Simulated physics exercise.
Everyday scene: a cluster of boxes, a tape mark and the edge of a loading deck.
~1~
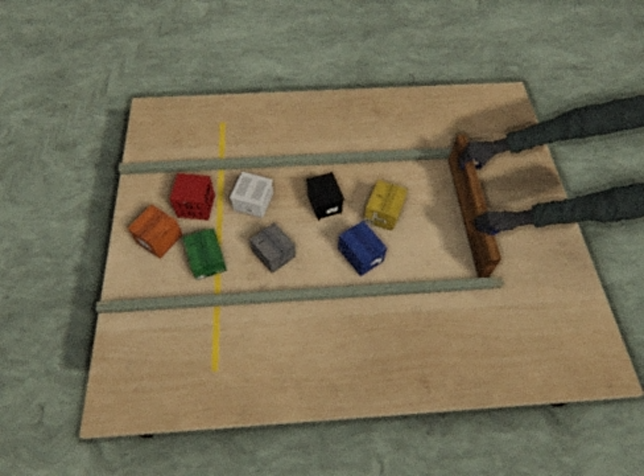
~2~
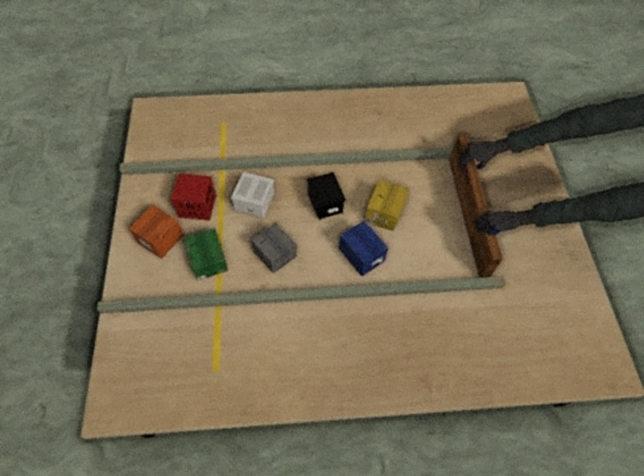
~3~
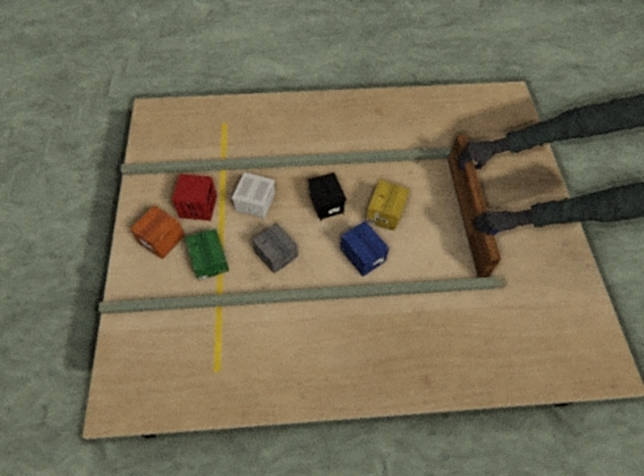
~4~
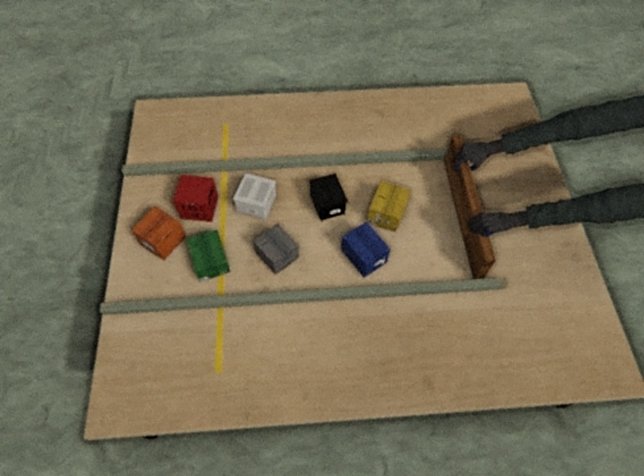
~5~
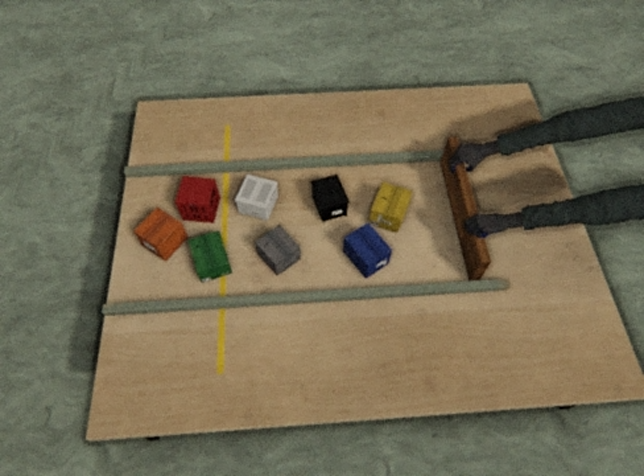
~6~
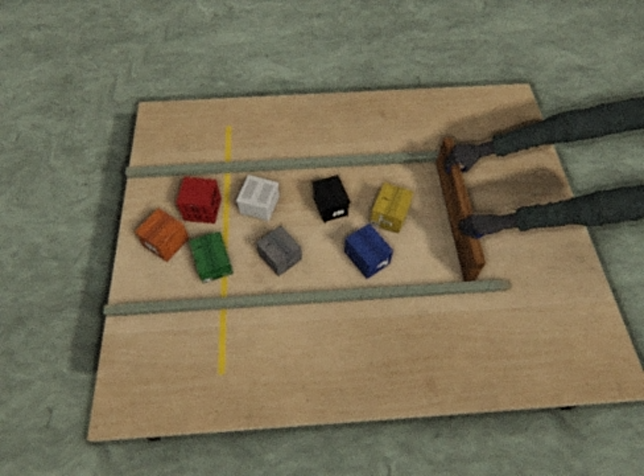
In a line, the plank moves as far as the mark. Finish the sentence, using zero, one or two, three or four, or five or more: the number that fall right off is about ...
The number that fall right off is about zero.
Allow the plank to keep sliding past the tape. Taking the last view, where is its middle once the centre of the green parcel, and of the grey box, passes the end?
About (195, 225), and (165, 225) for the other.
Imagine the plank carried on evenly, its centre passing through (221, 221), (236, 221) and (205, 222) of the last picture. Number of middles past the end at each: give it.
0, 0 and 0.
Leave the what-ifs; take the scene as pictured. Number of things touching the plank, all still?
3 in contact.
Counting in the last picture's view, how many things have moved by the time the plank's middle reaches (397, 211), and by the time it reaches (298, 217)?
It comes to 1 for the first spot, 6 for the other.
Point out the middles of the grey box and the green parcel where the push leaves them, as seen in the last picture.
You'll see the grey box at (175, 264), with the green parcel at (142, 274).
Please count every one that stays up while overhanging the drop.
That'd be 0.
Soon after, none off yet; orange box at rest near (163, 235); red crate at rest near (200, 201); green parcel at rest near (212, 257).
After that, none off yet; orange box moving near (160, 234); red crate displaced about its own width near (169, 197); green parcel displaced a little near (191, 258).
In the end, the number that fall off is zero.
